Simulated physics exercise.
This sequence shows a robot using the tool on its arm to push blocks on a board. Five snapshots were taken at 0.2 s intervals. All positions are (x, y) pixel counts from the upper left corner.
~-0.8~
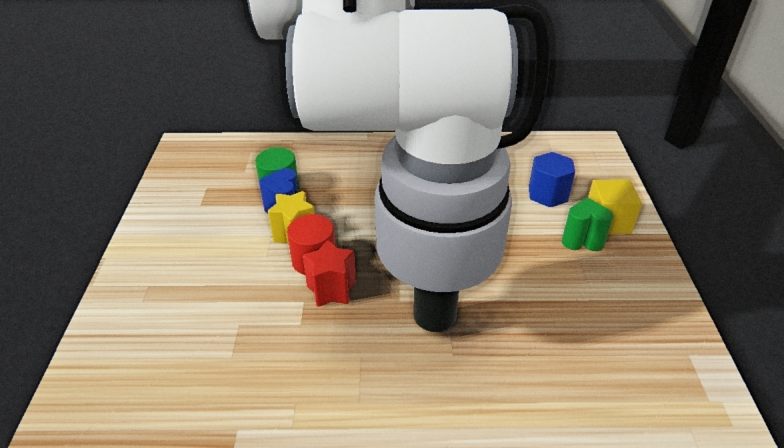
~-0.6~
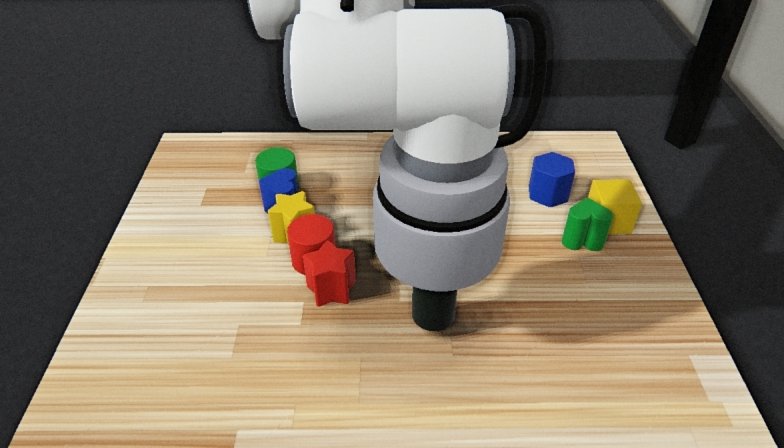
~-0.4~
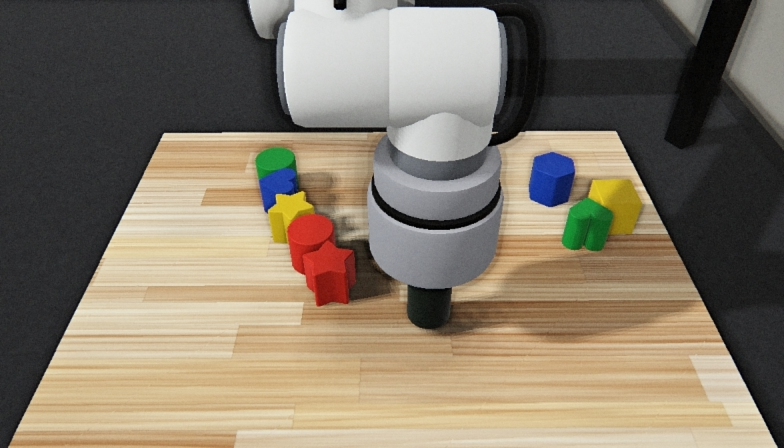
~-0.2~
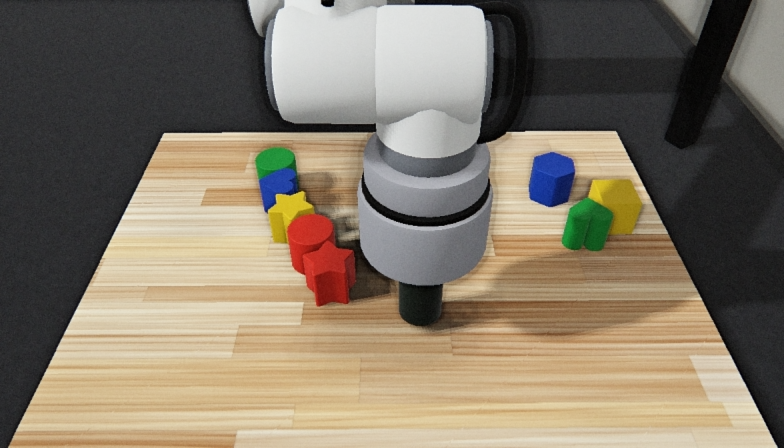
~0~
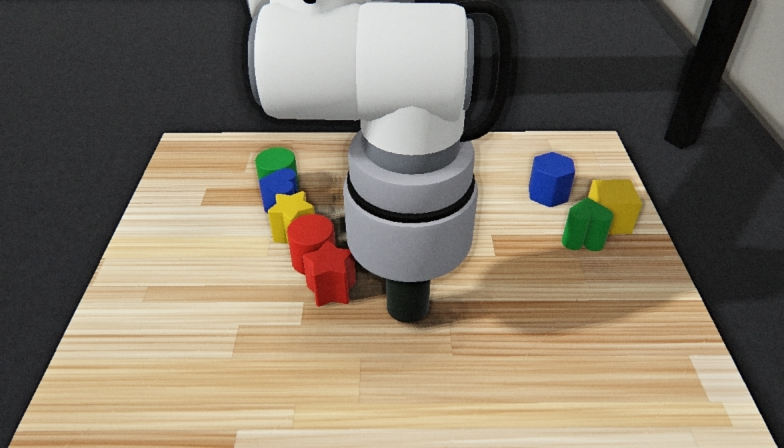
In the video, a white and gray robot arm with a dark, downward-pointing tool moves slightly left over a wooden board, nearing a red star block, while the colored blocks on both sides stay still.
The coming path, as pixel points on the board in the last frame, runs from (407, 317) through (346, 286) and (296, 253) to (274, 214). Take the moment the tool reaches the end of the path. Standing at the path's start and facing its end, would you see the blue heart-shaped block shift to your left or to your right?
Facing the way the path runs, start to end, you'll find the blue heart-shaped block has shifted right.
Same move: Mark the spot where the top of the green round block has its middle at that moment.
In the picture, it is at (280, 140).
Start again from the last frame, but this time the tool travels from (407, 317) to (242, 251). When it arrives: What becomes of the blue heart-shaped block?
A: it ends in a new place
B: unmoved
A (it ends in a new place)
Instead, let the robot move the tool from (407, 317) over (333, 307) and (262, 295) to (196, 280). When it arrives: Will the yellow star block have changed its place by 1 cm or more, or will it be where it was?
At the moment the path ends, the yellow star block no longer stands where it did.
The first path, step by step. One third of the way, tool at (345, 275); blue heart-shaped block at (280, 177); yellow star block at (274, 199), turned 15° clockwise; red round block at (287, 222); red star block at (305, 250).
Two thirds of the way, tool at (294, 242); green round block at (276, 155); blue heart-shaped block at (279, 175), turned 20° clockwise; yellow star block at (259, 195), turned 50° clockwise; red round block at (248, 220); red star block at (269, 249), turned 65° anticlockwise.
At the end, tool at (272, 204); green round block at (279, 141); blue heart-shaped block at (283, 161), turned 50° clockwise; yellow star block at (235, 181), turned 30° clockwise; red round block at (239, 219); red star block at (269, 249), turned 65° anticlockwise.
